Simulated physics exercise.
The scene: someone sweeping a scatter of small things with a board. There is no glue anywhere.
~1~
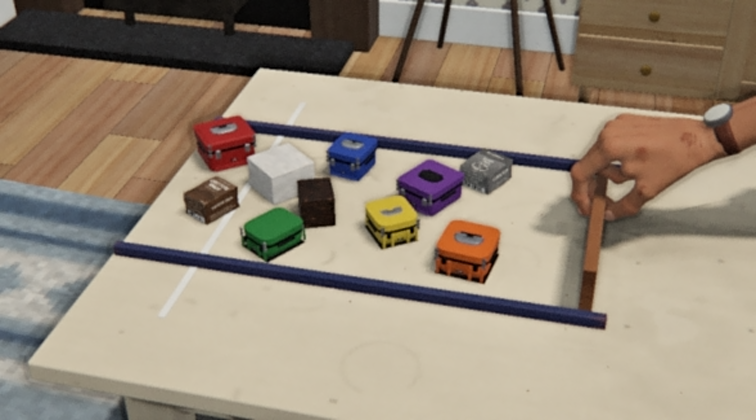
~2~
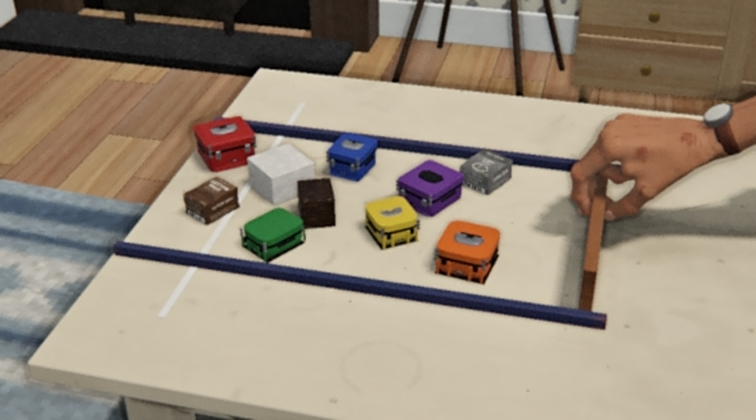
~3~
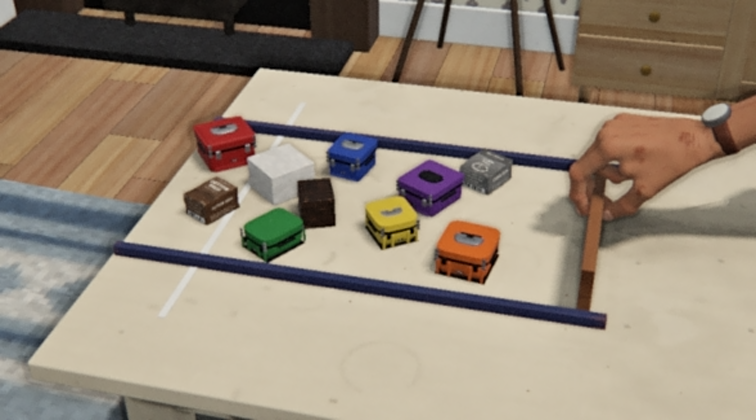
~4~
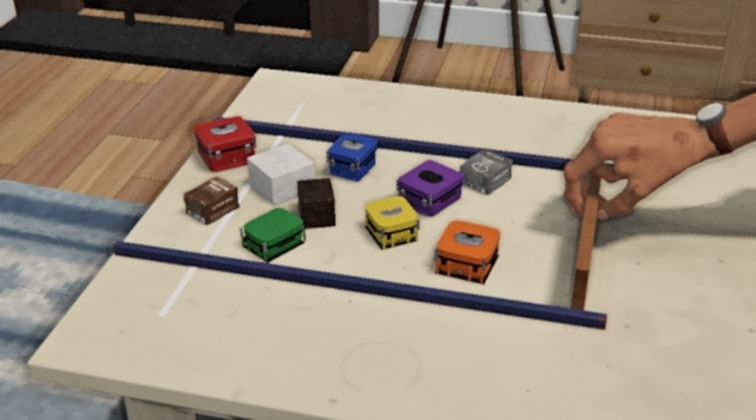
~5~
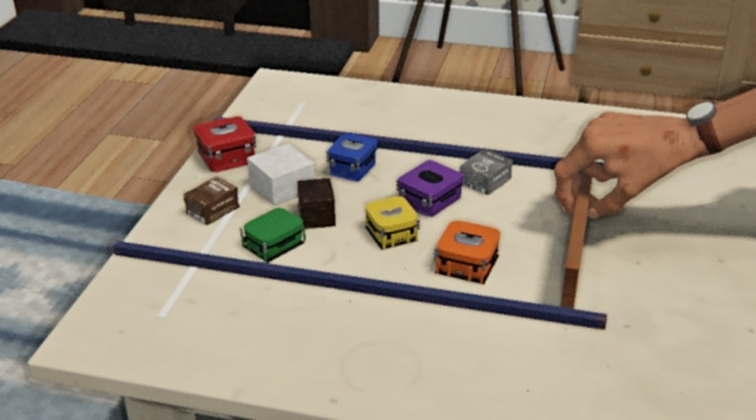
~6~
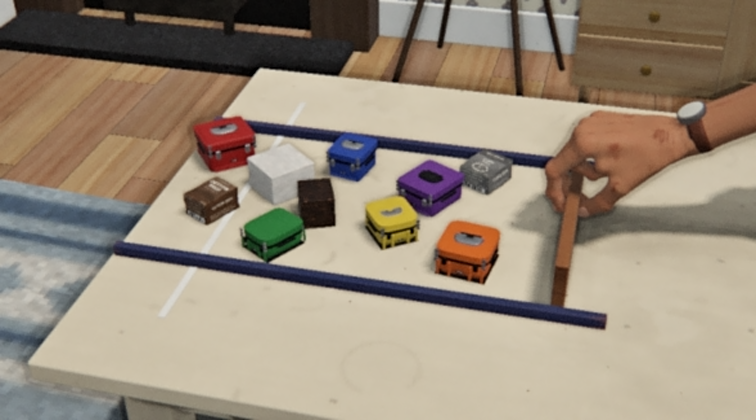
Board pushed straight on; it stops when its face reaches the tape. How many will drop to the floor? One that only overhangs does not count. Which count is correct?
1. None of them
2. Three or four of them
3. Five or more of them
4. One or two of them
The answer is 4.
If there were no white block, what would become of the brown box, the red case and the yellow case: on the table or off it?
Brown box: Over the edge; red case: Over the edge; yellow case: Still there.
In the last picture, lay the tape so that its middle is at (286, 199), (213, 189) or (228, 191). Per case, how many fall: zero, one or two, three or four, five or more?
In order: Zero, five or over, three to four.
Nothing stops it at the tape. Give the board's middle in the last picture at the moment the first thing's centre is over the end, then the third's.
I'd put it close to (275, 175) and later close to (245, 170).
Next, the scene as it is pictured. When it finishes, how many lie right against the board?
The count in contact is 4.
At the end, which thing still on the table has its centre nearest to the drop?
It would be the white block.
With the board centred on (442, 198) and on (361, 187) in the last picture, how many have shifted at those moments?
Moved so far: 4, later 7.
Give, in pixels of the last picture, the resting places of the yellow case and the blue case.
Listed in order, first is (221, 187) and the other is (222, 133).
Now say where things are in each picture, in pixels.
In the first frame, red case (226, 144); brown box (212, 200); white block (281, 173); board (597, 218); tape (244, 193).
In the second frame, brown box (212, 200); grey box (486, 172).
In the third frame, white block (281, 174); purple case (430, 189).
In the fourth frame, red case (226, 144); black block (316, 203).
In the fifth frame, brown box (212, 200); green case (274, 235).
In the sixth frame, red case (226, 144); brown box (212, 200); white block (281, 174); board (572, 215); tape (244, 193).
Soon after, none off yet; red case at rest near (226, 144); brown box at rest near (212, 200); white block at rest near (281, 174).
At rest, the number that fall off is one or two; fallen, brown box and red case.
